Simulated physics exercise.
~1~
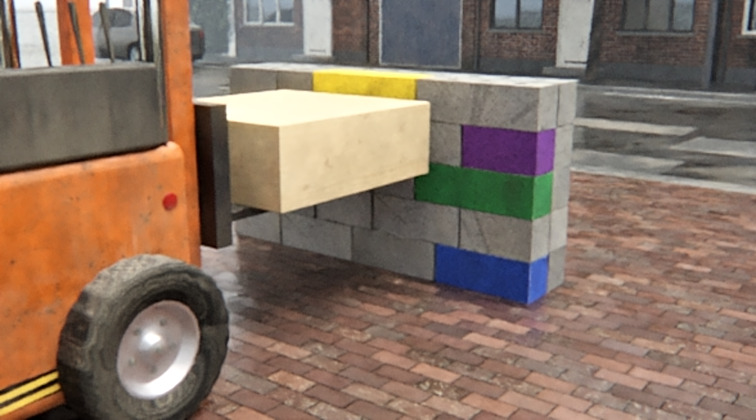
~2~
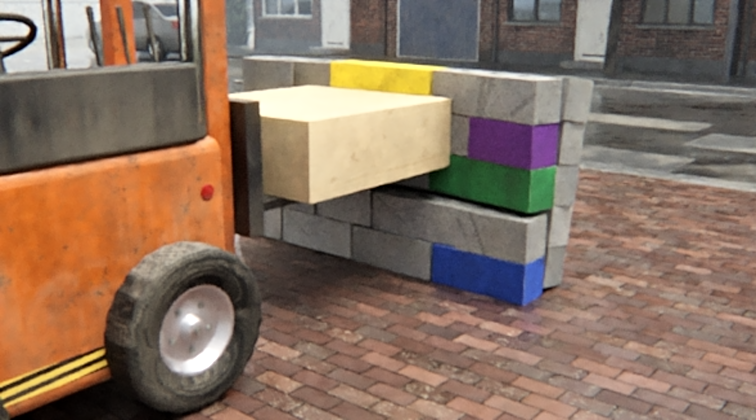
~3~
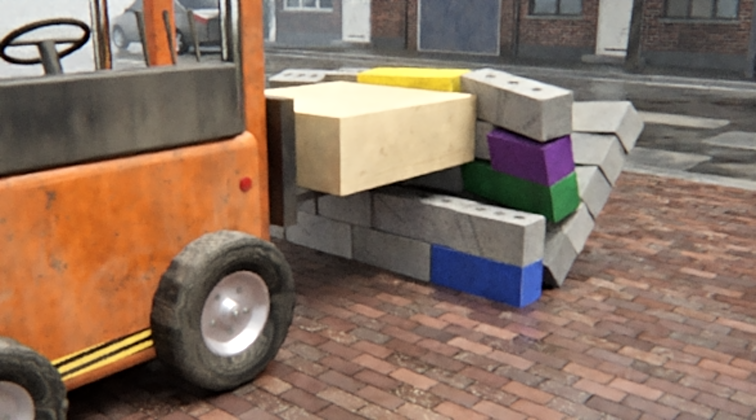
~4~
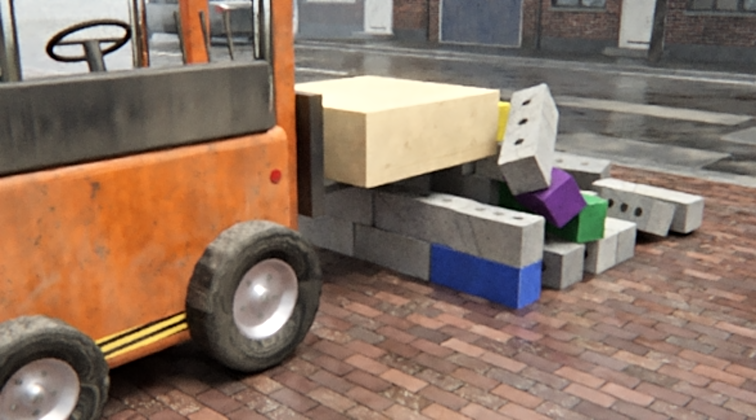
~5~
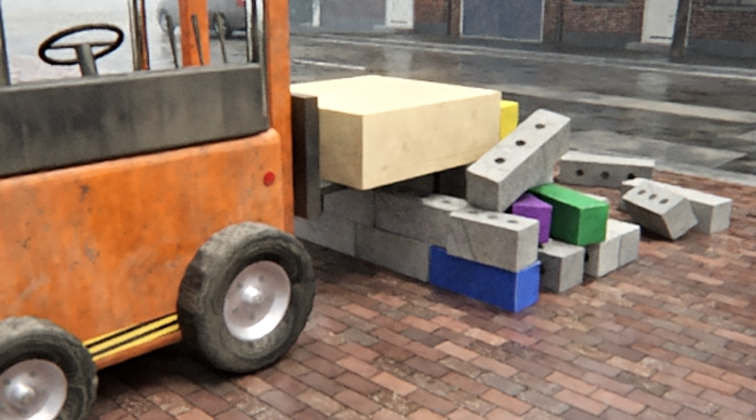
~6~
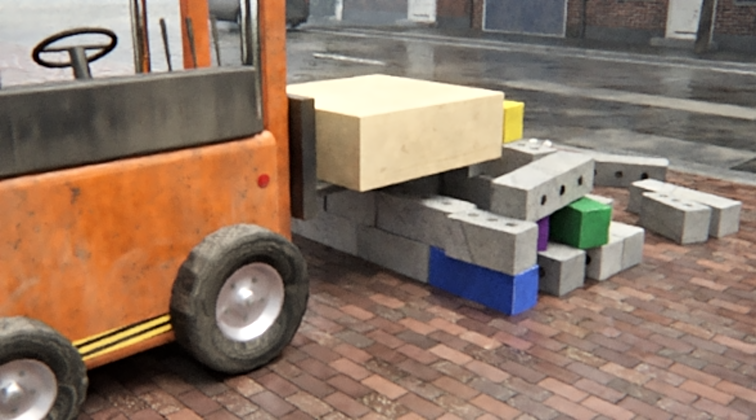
To begin with, an orange forklift holds a large cream-colored crate against a low wall of loose gray blocks, a few of them yellow, purple, green and blue. The forklift rolls to the right, and the crate shoves the upper rows out of line. The wall's far side leans away and breaks up, spilling gray blocks onto the brick paving. The purple and green blocks tip and drop among them as the forklift stops. A gray block beside the crate topples over the purple one, leaving a heap, while the blue block remains at the base.
